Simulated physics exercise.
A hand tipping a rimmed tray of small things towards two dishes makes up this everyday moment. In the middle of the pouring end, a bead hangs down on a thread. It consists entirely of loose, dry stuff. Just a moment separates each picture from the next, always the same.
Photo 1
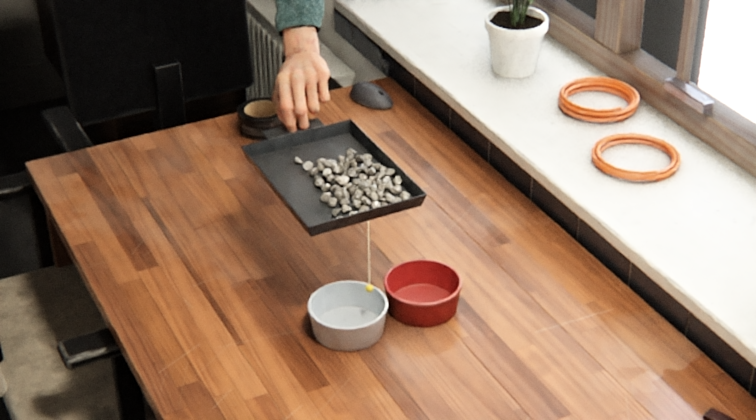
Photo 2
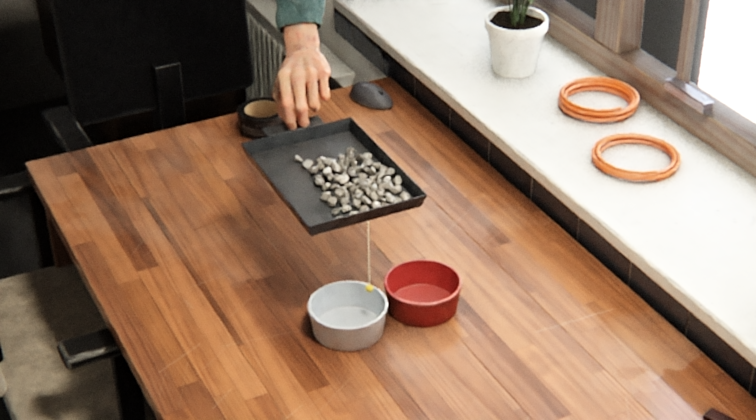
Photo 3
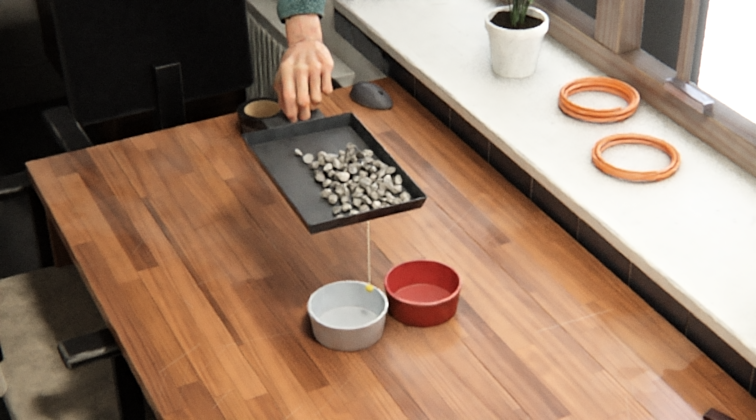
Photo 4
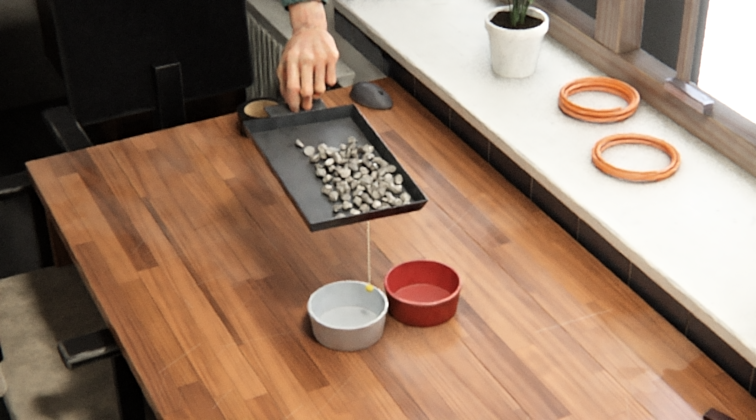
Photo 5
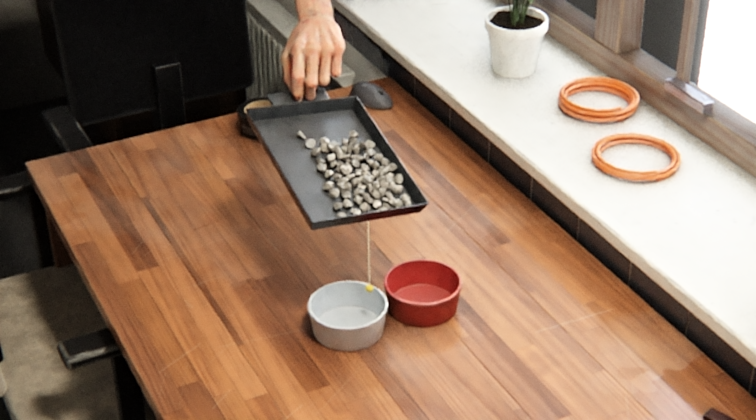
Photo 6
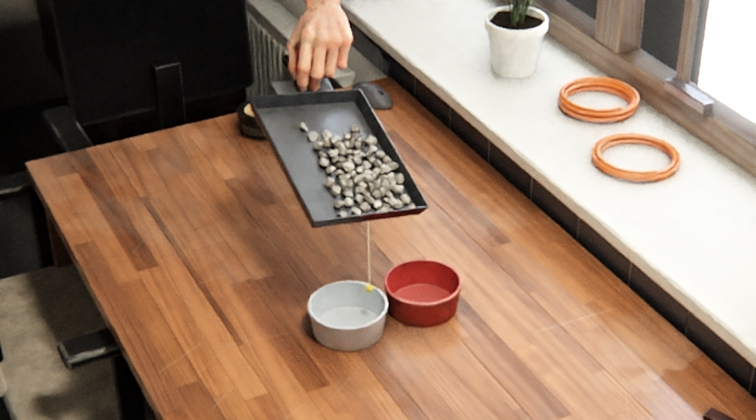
At first, a hand holds a black tray of gray gravel nearly level above a gray dish and a red dish on a wooden table, a bead hanging from its front edge. Then the hand gradually raises the back of the tray, and its front edge tilts slightly lower at the right corner.
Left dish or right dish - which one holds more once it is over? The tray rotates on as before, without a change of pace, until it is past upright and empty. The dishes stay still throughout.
More pours into the right one.
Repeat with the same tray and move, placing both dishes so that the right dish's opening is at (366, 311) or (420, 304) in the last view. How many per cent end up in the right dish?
Roughly 0 per cent, and 80 per cent.
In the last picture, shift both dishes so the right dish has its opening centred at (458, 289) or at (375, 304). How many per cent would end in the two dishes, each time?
First case: Some 80 %; second case: Some 10 %.
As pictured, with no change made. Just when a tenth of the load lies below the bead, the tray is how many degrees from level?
Near 90 degrees.
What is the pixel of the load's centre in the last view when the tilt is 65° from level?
Centre estimate: (390, 176).
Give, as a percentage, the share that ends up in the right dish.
I'd estimate close to 80 per cent.
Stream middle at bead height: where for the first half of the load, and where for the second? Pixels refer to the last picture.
The opening part goes through (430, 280); what follows goes through (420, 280).
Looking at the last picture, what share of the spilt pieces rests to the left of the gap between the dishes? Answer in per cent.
Close to 20 %.
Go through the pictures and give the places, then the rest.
Corners of the pouring end near (310, 224) and (421, 193), level; middle of the load near (356, 182), bits of gravel; left dish near (365, 335); right dish near (441, 311); bead on its thread near (369, 288), in the first frame.
Corners of the pouring end near (311, 223) and (422, 194), level; middle of the load near (356, 182), in the second frame.
Corners of the pouring end near (311, 222) and (422, 196), tipped barely, lowest at the right corner; middle of the load near (357, 179), in the third frame.
Corners of the pouring end near (313, 220) and (423, 198), tipped a little, lowest at the right corner; middle of the load near (357, 176), in the fourth frame.
Corners of the pouring end near (314, 219) and (424, 201), tipped clearly, lowest at the right corner; middle of the load near (358, 173), in the fifth frame.
Corners of the pouring end near (316, 217) and (424, 204), tipped clearly, lowest at the right corner; middle of the load near (360, 170); left dish near (365, 335); right dish near (441, 311), in the sixth frame.
Shortly afterwards, tray tipped steeply; the whole lot on the tray.
Next, tray tipped past a quarter turn; near a quarter on the tray; near half in the right dish; a little outside both; near a quarter in the air.
Some moments later, tray tipped past a quarter turn; the bulk in the right dish; near a quarter outside both.
In the end, tray tipped past a quarter turn; none at all in the left dish; the bulk in the right dish; near a quarter outside both.
